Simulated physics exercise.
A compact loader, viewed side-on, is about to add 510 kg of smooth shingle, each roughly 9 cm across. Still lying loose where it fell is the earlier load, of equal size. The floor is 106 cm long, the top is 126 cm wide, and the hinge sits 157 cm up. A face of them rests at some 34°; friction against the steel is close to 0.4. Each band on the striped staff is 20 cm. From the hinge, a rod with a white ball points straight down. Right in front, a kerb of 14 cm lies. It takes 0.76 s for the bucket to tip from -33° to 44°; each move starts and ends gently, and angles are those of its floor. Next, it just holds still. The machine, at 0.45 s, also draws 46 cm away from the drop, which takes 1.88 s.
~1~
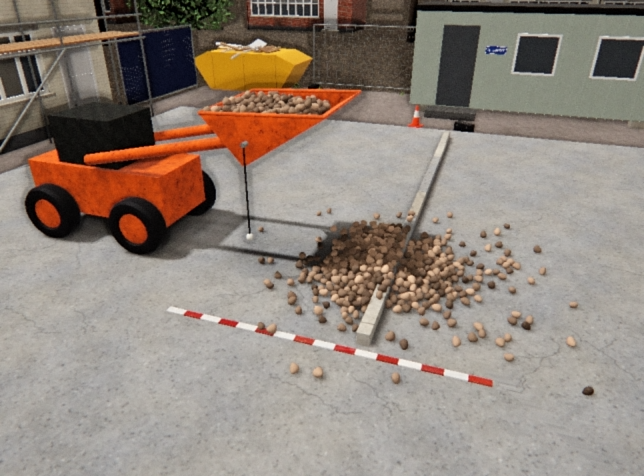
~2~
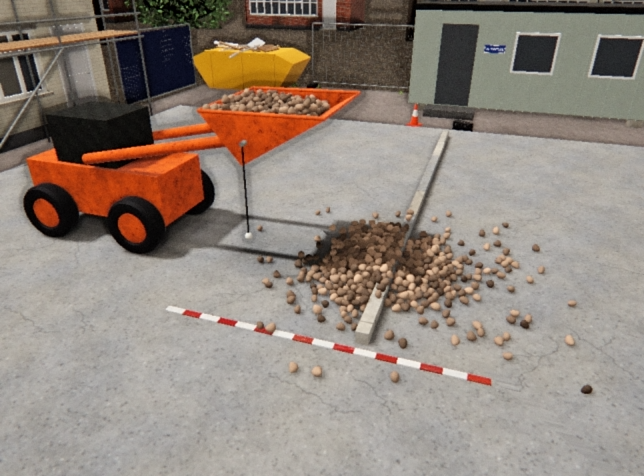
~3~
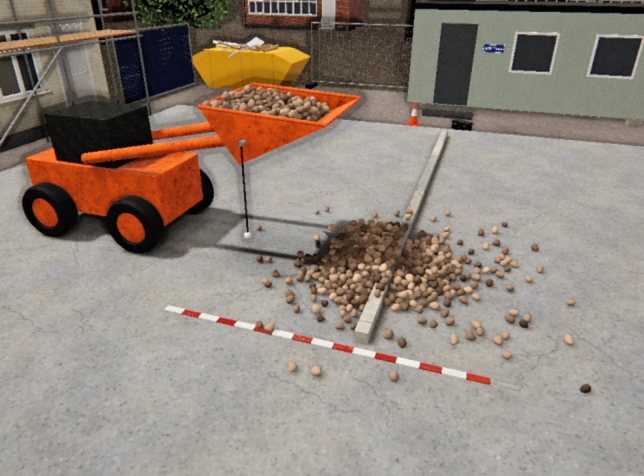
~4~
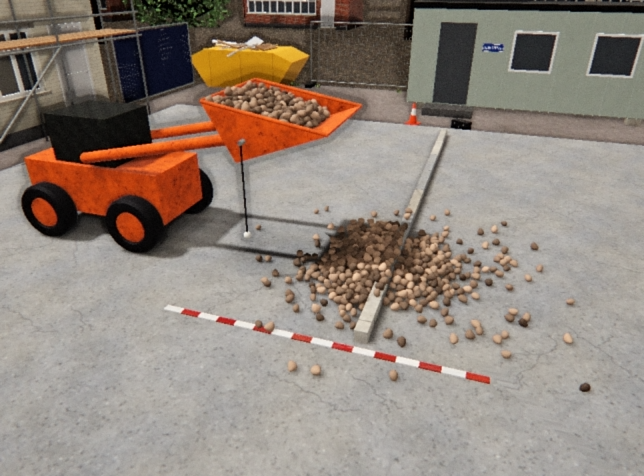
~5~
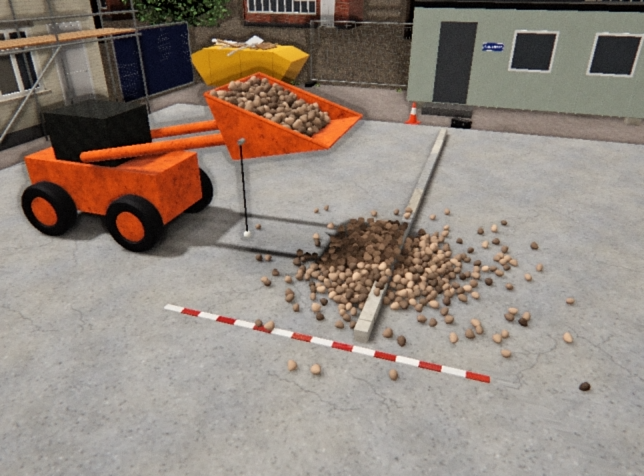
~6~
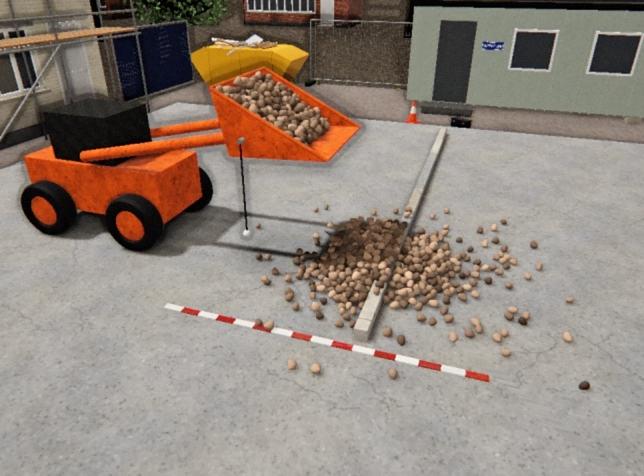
In a concrete yard beside a green cabin, an orange loader stood still while its raised bucket of brown stones slowly tilted forward, its right edge lowering, beside a loose heap lying across a kerb.
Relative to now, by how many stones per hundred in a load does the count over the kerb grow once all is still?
It grows by roughly 6 per hundred.
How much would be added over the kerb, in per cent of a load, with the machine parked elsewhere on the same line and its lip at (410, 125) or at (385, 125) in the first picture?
About 85 per cent for the first, 60 per cent for the second.
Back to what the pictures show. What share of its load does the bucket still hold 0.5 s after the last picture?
70 %.
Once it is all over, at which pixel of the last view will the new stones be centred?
Near (341, 249).
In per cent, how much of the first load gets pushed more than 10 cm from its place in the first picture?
Close to 15 in a hundred of them.
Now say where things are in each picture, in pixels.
In the first picture, the bucket is at -33°, its lip at (326, 117); the top of the load is at (279, 100). The earlier load is highest near (385, 250), 25 cm above ground level, 65 % on this side of the kerb, 35 % over the kerb.
In the second picture, lip at (325, 119), floor tilted -31°, highest stones at (268, 97).
In the third picture, lip at (326, 126), floor tilted -27°, highest stones at (253, 94).
In the fourth picture, lip at (328, 135), floor tilted -21°, highest stones at (251, 90).
In the fifth picture, the bucket is at -13°, its lip at (329, 148); the top of the load is at (253, 85).
In the sixth picture, lip at (327, 161), floor tilted -4°, highest stones at (257, 81).
Then, 0.2 s after the last picture the floor is at 32°; in per cent of one load, 100 in the bucket, 65 on this side of the kerb, 35 over the kerb; the foremost stones are at (545, 301).
Then, 0.5 s after the last picture the floor is at 44°; in per cent of one load, 69 in the bucket, 95 on this side of the kerb, 35 over the kerb; the foremost stones are at (545, 301).
Then, 2.5 s after the last picture the floor is at 44°; in per cent of one load, 0 in the bucket, 159 on this side of the kerb, 41 over the kerb; the foremost stones are at (552, 299).
Then, 5.2 s after the last picture the floor is at 44°; in per cent of one load, 0 in the bucket, 159 on this side of the kerb, 41 over the kerb; the foremost stones are at (552, 299). Net gain over the kerb, 6.
